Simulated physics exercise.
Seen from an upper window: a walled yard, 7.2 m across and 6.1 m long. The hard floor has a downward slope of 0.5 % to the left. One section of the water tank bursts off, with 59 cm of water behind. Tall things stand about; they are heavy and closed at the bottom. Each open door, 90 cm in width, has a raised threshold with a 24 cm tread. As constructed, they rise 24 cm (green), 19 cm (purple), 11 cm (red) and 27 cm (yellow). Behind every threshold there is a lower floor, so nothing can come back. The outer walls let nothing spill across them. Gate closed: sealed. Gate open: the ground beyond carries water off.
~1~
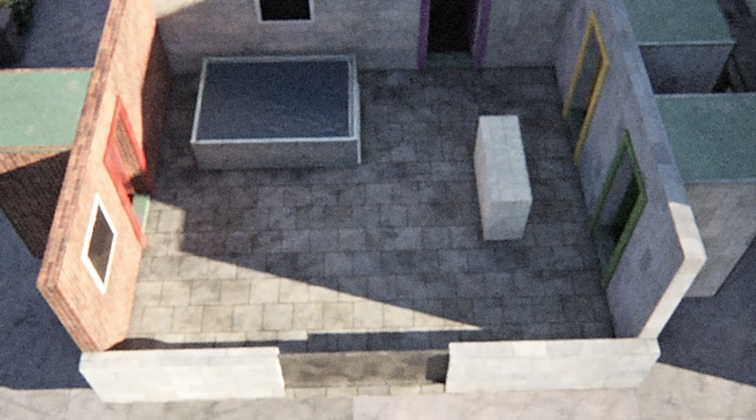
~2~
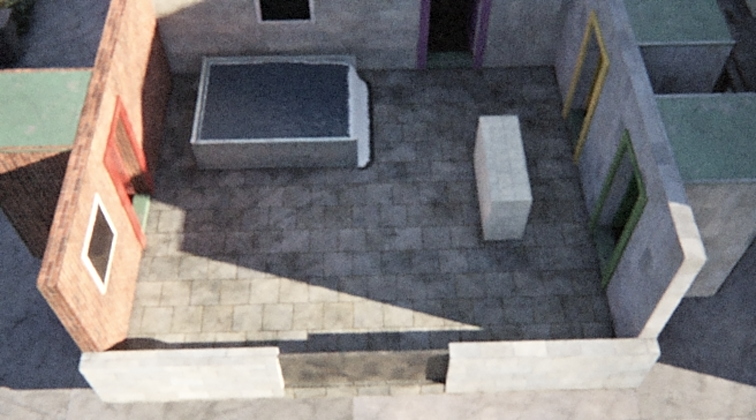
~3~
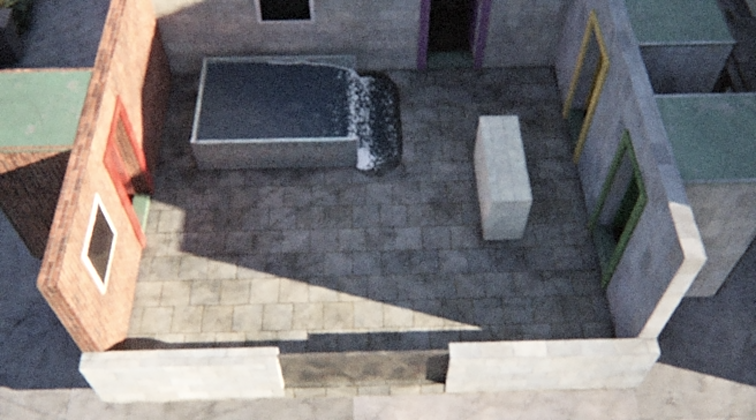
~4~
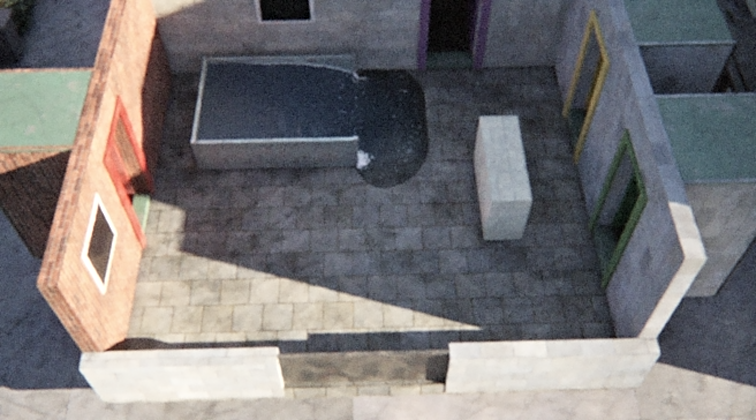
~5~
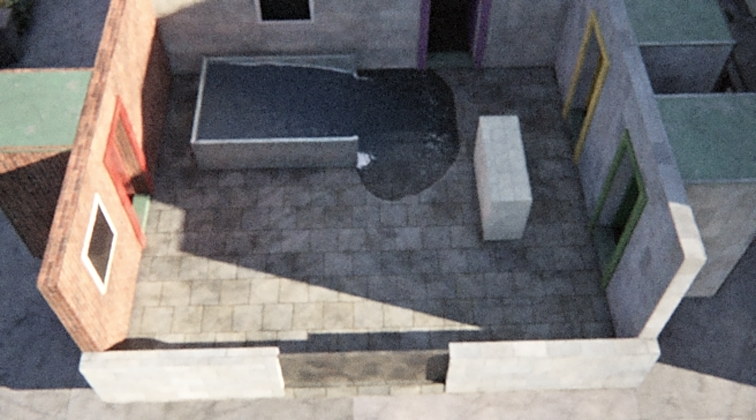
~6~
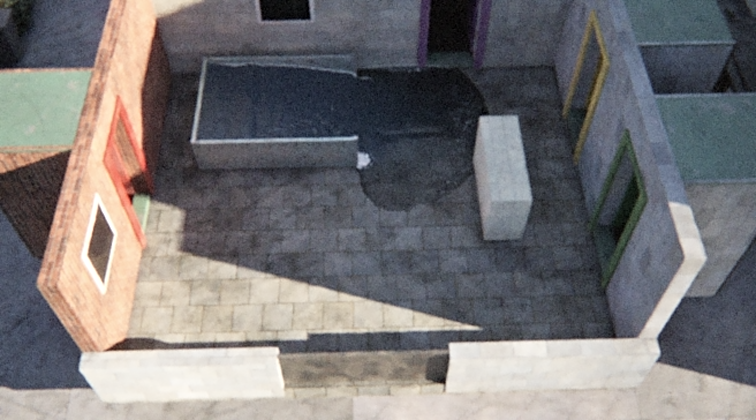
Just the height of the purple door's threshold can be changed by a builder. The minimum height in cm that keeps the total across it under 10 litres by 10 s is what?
It is close to 17 cm.
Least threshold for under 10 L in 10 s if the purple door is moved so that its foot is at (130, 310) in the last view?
Roughly 14.5 cm, give or take.
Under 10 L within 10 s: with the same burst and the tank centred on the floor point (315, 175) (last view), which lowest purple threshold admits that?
Then close to 21 cm.
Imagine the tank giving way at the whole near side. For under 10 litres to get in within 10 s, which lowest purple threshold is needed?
Then something near 9.0 cm.
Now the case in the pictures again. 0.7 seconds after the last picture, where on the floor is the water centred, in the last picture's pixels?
My guess is close to (334, 124).
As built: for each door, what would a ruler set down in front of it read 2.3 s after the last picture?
At the green door the depth is 4 cm, at purple 16 cm, at red 0 cm and at yellow 31 cm.
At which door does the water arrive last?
That would be the red door.
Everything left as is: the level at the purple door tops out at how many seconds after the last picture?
Approximately 3.5 s.
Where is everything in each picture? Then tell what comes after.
The first picture shows the water tank at (278, 100) is whole and still, 59 cm deep; the purple door at (454, 27) is dry.
In the second picture, the front is at (371, 157), 0.3 m from the gap at (354, 113); 0.4 m2 of floor is wet, 59 cm left at the back.
In the third picture, the front is at (398, 151), 0.8 m from the gap at (354, 115); 1.5 m2 of floor is wet, 59 cm left at the back.
In the fourth picture, water pours out at (354, 116) and has run 1.2 m, to (423, 153); about 9 cm deep outside, 59 cm at the back.
In the fifth picture, the gap is at (354, 116), the front 1.7 m out at (453, 149); the back of the water tank holds 59 cm.
In the sixth picture, the gap is at (354, 116), the front 2.3 m out at a hidden place; the back of the water tank holds 59 cm; water is at the purple door at (454, 27).
Then, 0.7 s after the last picture water covers 25 % of the floor, deepest (25 cm) near (367, 141); 13 cm at the purple door, 0 litres in over its 19 cm threshold.
Then, 2.3 s after the last picture water covers 45 % of the floor, deepest (38 cm) near (547, 71); 16 cm at the purple door, 0 litres in over its 19 cm threshold.
Then, 9.3 s after the last picture water covers 95 % of the floor, deepest (18 cm) near (120, 378); 5 cm at the purple door, 3 litres in over its 19 cm threshold.
At the purple door as built, the water peaked near 21 cm, 3.7 s after the last picture.
Run again over the same 10 s with other heights there, 22 litres in over 14.5 cm, 3 litres over 19.5 cm. The limit of 10 litres is kept from about 17 cm up.
